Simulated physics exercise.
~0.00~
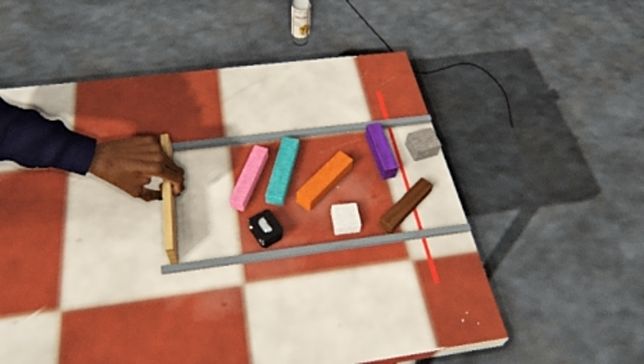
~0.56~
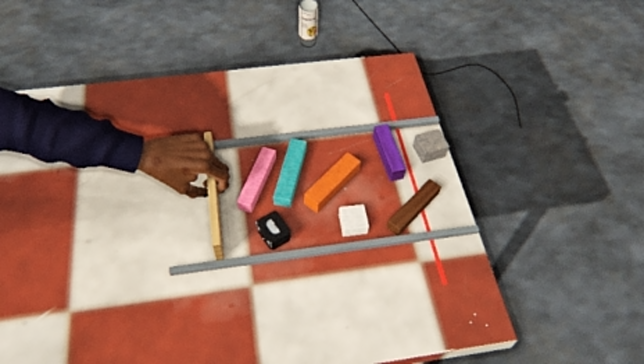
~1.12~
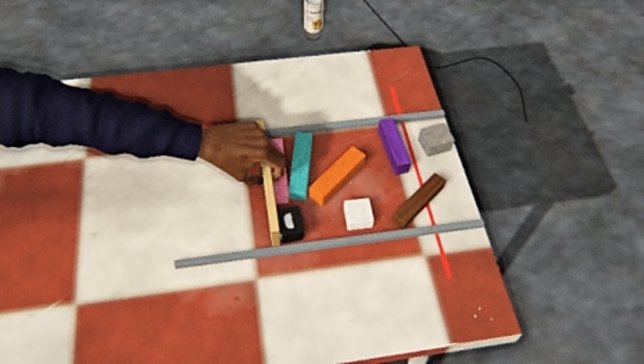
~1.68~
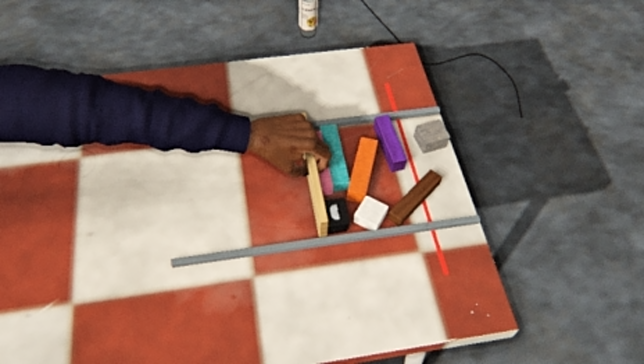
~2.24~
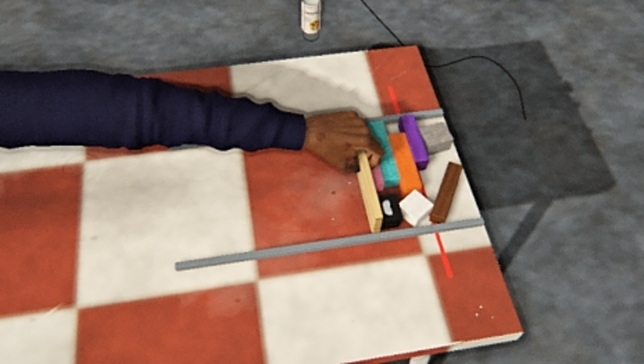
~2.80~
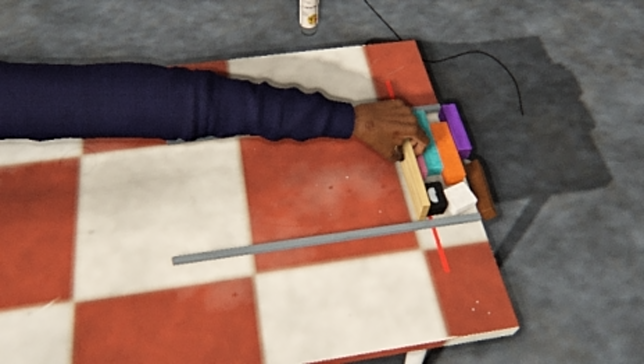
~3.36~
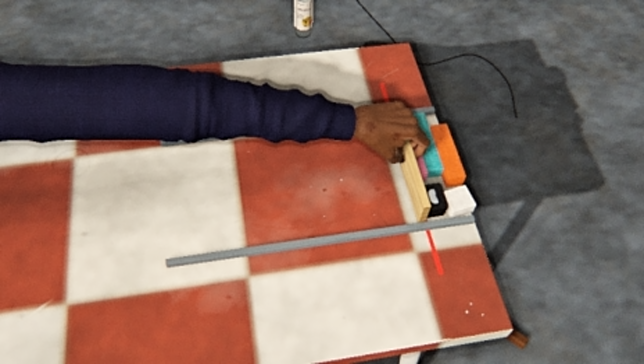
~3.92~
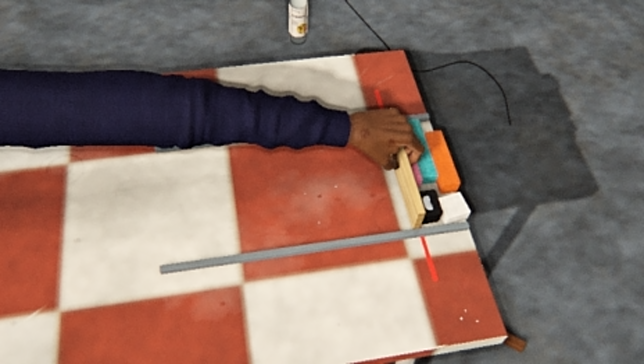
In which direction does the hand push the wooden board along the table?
The hand pushes the board to the right, toward the red line near the table's edge.
The clip shows a hand sliding an upright wooden board between two grey rails on a checkered table, gathering colored blocks and pushing them right past a red line, until the purple, brown and grey pieces drop off the edge and the board stops with the rest still on the table.
